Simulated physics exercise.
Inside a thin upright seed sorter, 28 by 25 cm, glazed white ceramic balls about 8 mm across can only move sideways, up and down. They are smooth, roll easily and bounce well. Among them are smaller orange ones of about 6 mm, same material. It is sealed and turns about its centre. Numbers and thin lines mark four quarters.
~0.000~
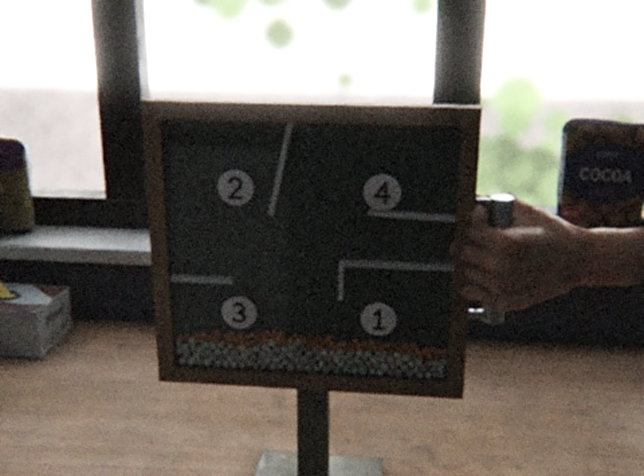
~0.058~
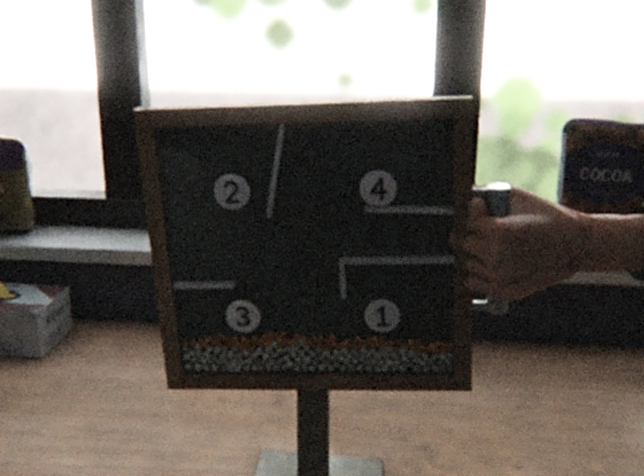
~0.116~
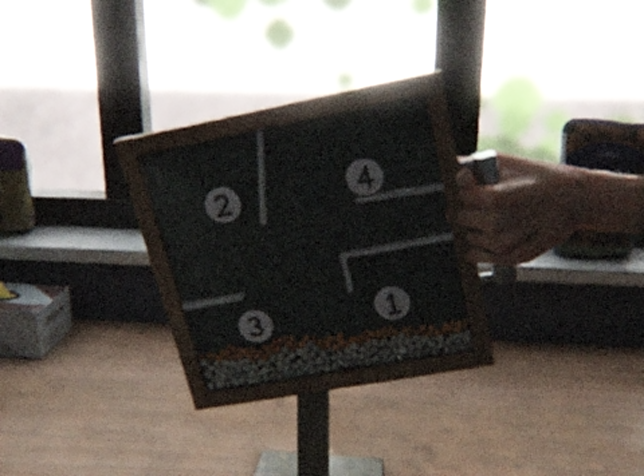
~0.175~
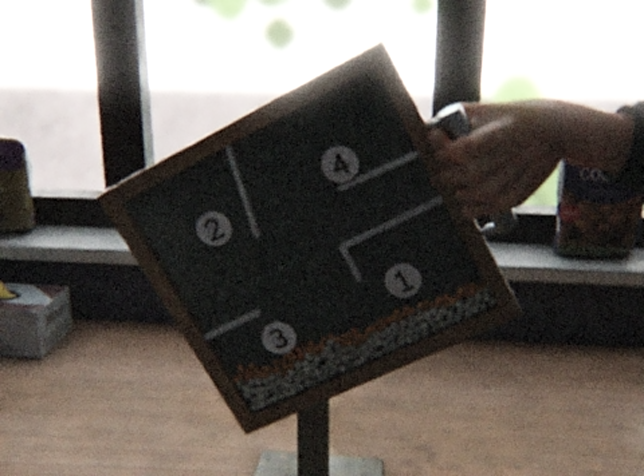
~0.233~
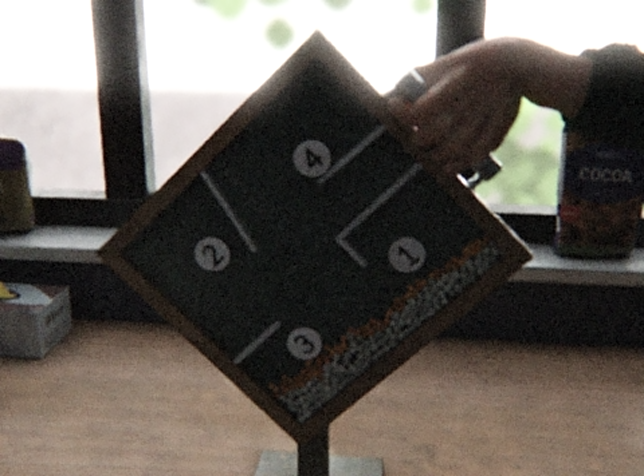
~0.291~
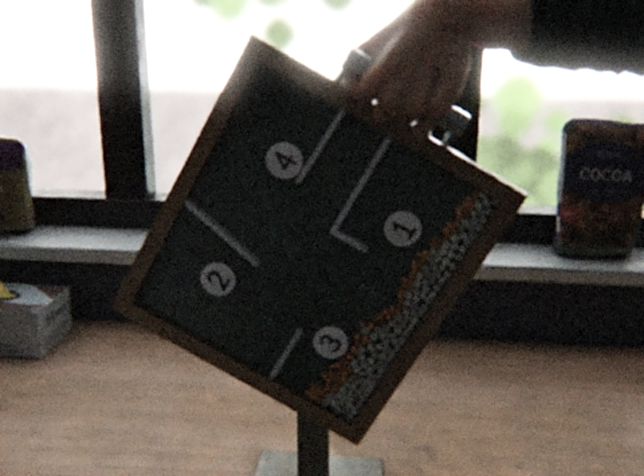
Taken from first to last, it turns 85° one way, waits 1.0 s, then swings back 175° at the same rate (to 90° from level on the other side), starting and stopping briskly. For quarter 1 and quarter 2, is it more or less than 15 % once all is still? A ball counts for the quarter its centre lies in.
Quarter 1: More, quarter 2: Less than 15 %.
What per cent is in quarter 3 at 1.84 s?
Some 90 per cent.
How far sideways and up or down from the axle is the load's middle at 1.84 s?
Some 10 cm left and 6 cm below.
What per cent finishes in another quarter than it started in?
About 65 per cent.
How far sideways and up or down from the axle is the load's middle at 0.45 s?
Some 9 cm right and 6 cm below.
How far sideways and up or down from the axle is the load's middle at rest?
About 5 cm left and 10 cm below.
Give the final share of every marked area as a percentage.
Quarter 1: 85; quarter 2: 0; quarter 3: 0; quarter 4: 10.
After 0.45 s, it stands 85° anticlockwise; the balls' middle is 9 cm right of and 6 cm below the centre; no. 1, 25 %, no. 3, 75 %.
After 1.84 s, it stands 4° clockwise; the balls' middle is 10 cm left of and 6 cm below the centre; no. 2, 10 %, no. 3, 90 %.
After 2.22 s, it stands 90° clockwise; the balls' middle is 5 cm left of and 8 cm below the centre; no. 1, 80 %, no. 3, 5 %, no. 4, 10 %.
Settled by 3.6 s, it stands 90° clockwise; no. 1, 85 %, no. 2, 0 %, no. 3, 0 %, no. 4, 10 %.
